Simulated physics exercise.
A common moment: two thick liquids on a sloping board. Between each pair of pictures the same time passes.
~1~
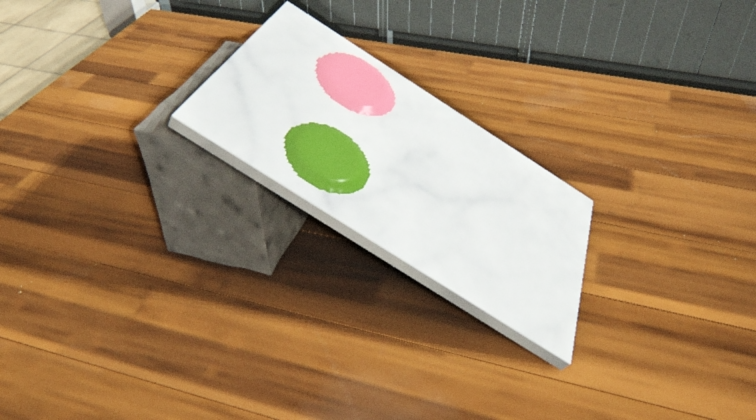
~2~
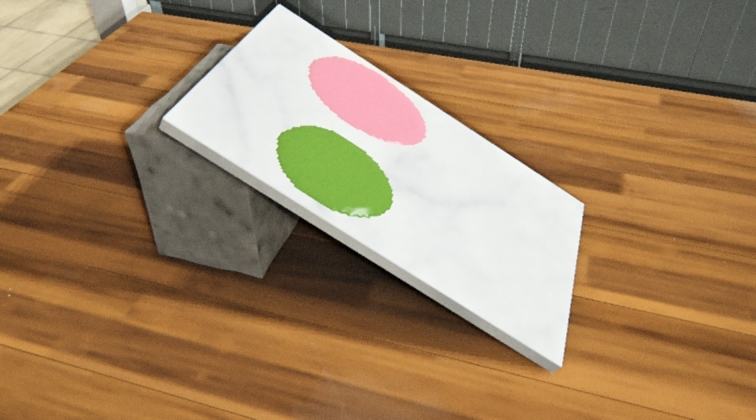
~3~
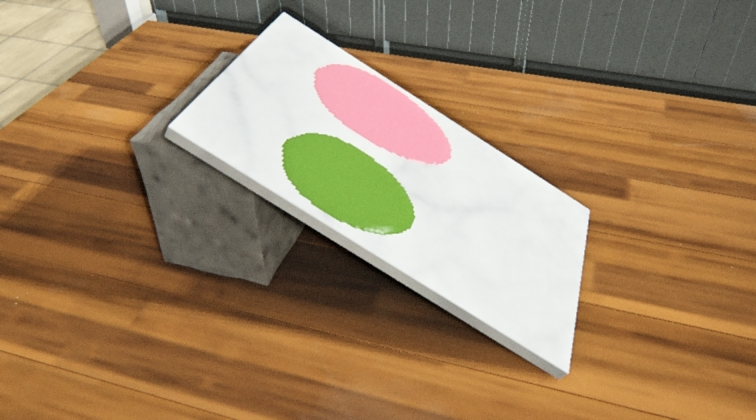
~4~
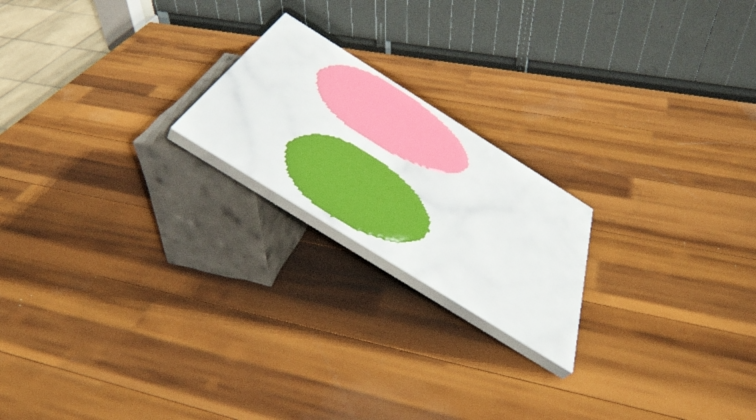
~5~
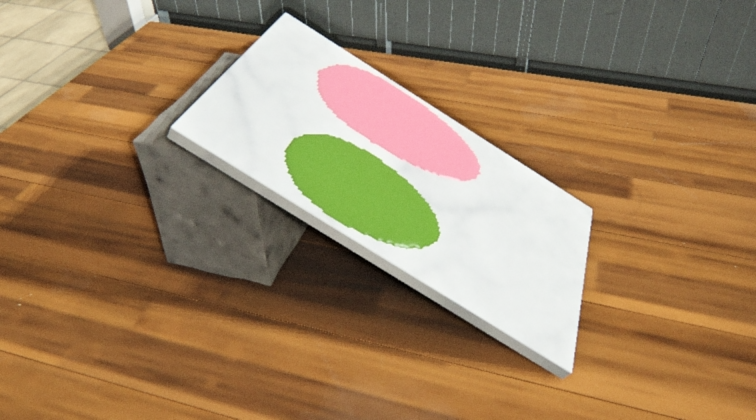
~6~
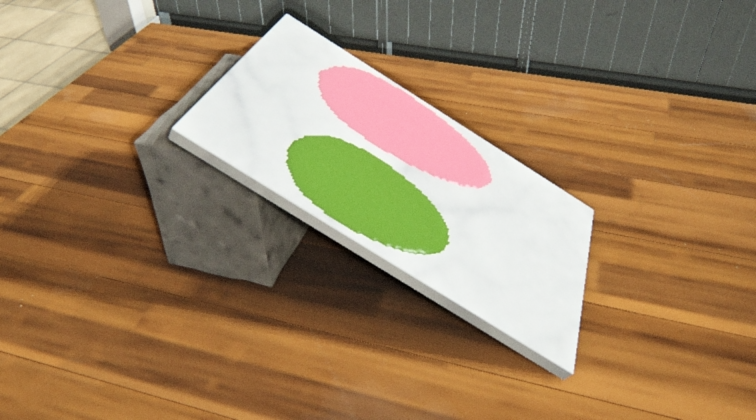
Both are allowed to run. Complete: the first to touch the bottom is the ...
Farther one.
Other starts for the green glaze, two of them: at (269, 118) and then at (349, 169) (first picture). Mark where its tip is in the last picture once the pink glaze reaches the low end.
First try near (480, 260), second try near (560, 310).
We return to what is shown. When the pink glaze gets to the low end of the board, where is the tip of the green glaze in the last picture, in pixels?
The tip is near (530, 292) in the last view.
Soon after, the green glaze is three quarters of the way down; the pink glaze is three quarters of the way down.
Later, the green glaze is three quarters of the way down; the pink glaze is close to the edge.
In the end, the green glaze is close to the edge; the pink glaze is at the low edge.
